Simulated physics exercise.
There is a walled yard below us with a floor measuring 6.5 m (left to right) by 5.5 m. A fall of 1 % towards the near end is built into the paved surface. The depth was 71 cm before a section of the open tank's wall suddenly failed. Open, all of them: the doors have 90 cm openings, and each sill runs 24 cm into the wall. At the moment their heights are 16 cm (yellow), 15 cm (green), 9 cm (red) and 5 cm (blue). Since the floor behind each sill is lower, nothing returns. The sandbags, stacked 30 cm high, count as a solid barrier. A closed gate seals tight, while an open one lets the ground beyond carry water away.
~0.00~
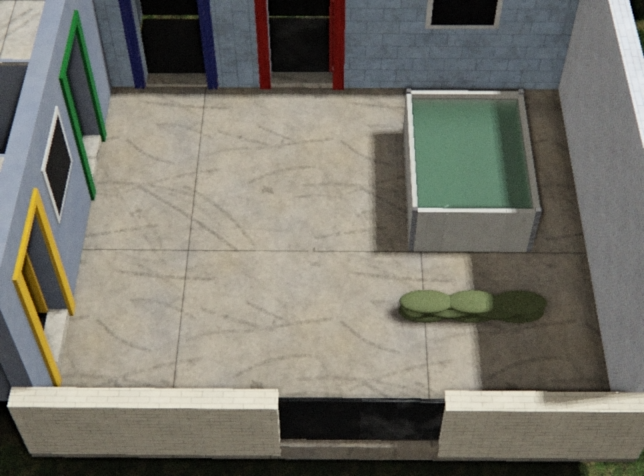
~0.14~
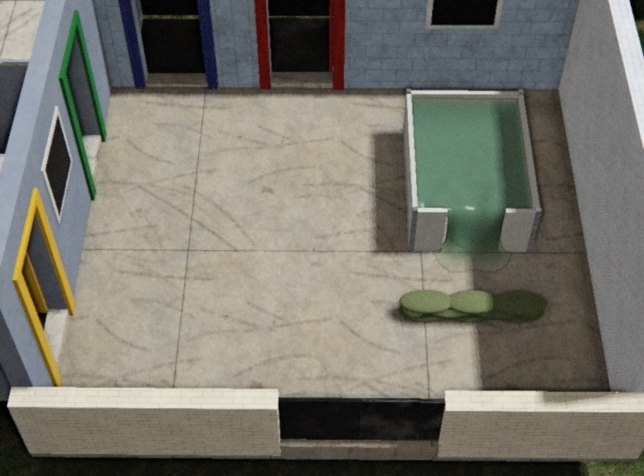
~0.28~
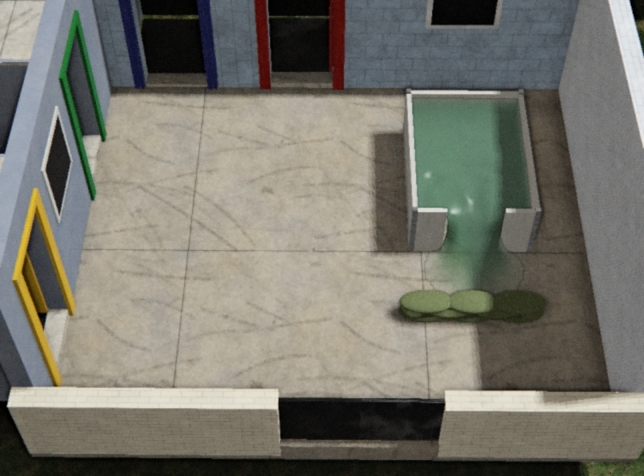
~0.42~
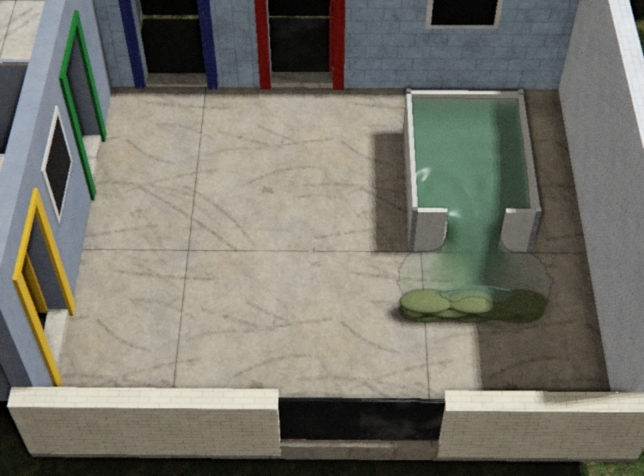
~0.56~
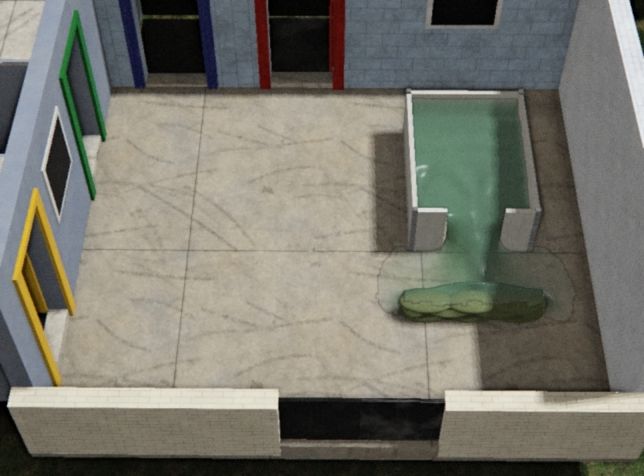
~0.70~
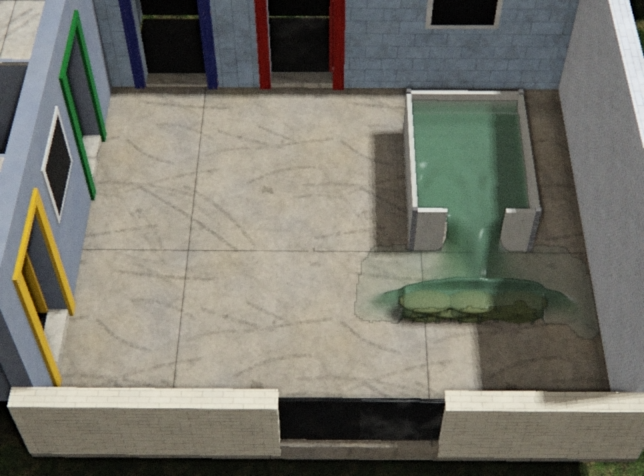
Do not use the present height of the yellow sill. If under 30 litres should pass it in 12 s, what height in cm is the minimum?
The minimum is around 6.5 cm.
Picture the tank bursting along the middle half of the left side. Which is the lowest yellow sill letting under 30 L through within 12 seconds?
I'd say close to 10.5 cm.
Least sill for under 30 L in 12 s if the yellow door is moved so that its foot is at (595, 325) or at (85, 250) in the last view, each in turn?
You'd want about 21 cm there first, then about 6.5 cm.
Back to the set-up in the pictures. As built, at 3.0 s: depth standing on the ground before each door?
Yellow door 7 cm, green door 2 cm, red door 0 cm, blue door 0 cm.
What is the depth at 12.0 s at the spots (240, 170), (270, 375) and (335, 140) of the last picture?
In that order: 6, 8 and 2 cm.
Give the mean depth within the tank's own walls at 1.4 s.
Close to 49 cm deep on average.
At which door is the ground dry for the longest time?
The red one.
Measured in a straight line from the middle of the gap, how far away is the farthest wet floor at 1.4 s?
Reach: Approx. 3.2 m.
After 1.4 s water covers 25 % of the floor, deepest (48 cm) near (479, 298); it has not reached the yellow door.
After 3.0 s water covers 65 % of the floor, deepest (30 cm) near (479, 298); 7 cm at the yellow door, 0 litres in over its 16 cm sill.
After 12.0 s water covers 95 % of the floor, deepest (12 cm) near (52, 425); 8 cm at the yellow door, 0 litres in over its 16 cm sill.
At the yellow door as built, the water arrived by 2.6 s and peaked near 12 cm at 6.0 s.
With a sill of 5.5 cm, 50 litres would have come in within the 12 s; with 7 cm, 20 litres. So under 30 litres takes about 6.5 cm.
